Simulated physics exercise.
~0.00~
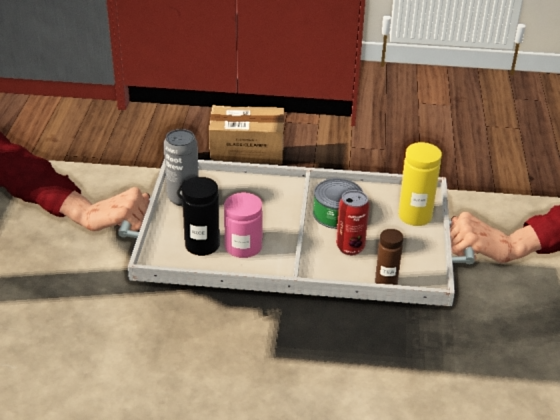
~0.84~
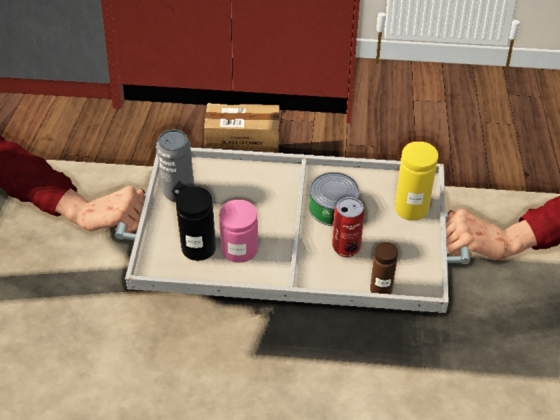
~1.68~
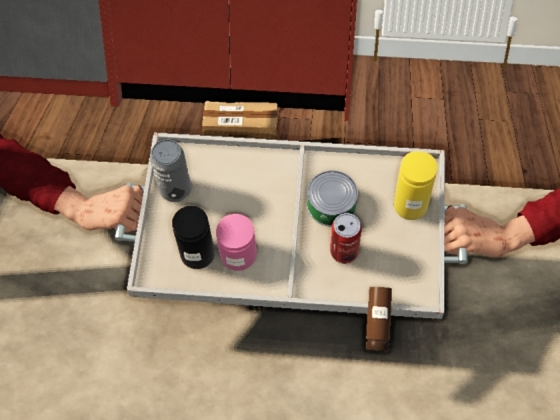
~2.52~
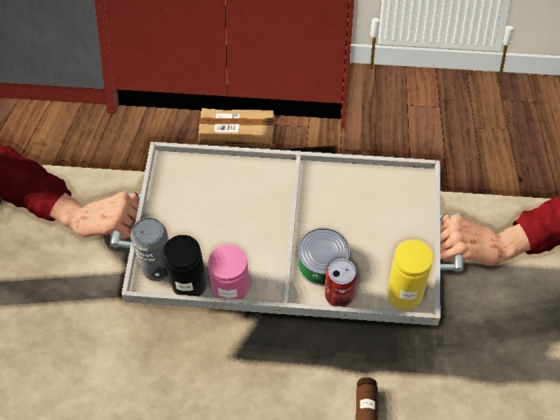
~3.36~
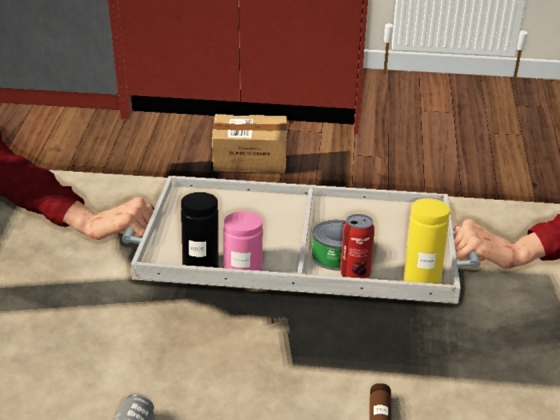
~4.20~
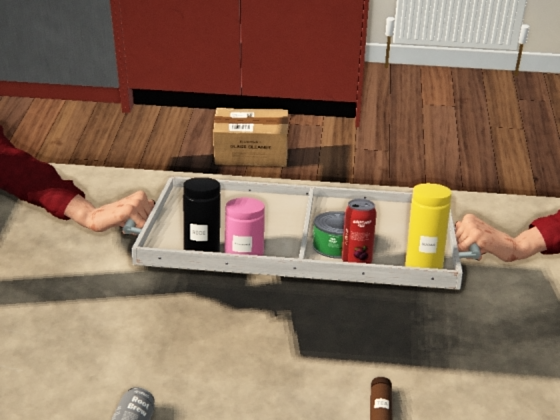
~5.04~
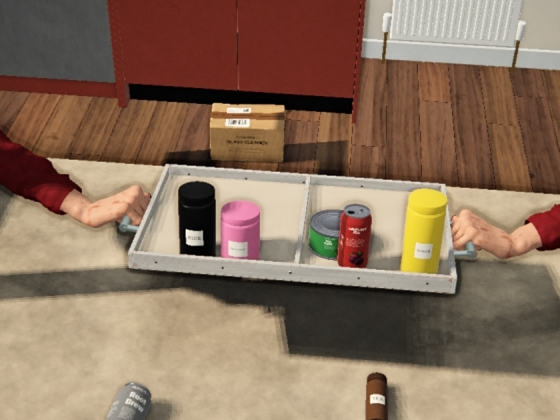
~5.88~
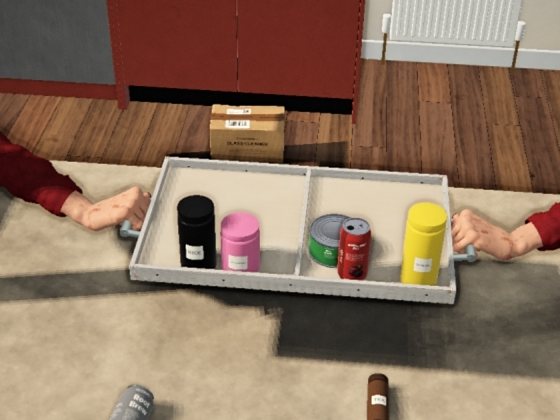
A white tray held by two hands tipped toward the viewer, sending the brown shaker over the near edge and the other containers sliding forward, then the grey can dropped off too before the tray tilted back and levelled with five still standing aboard.
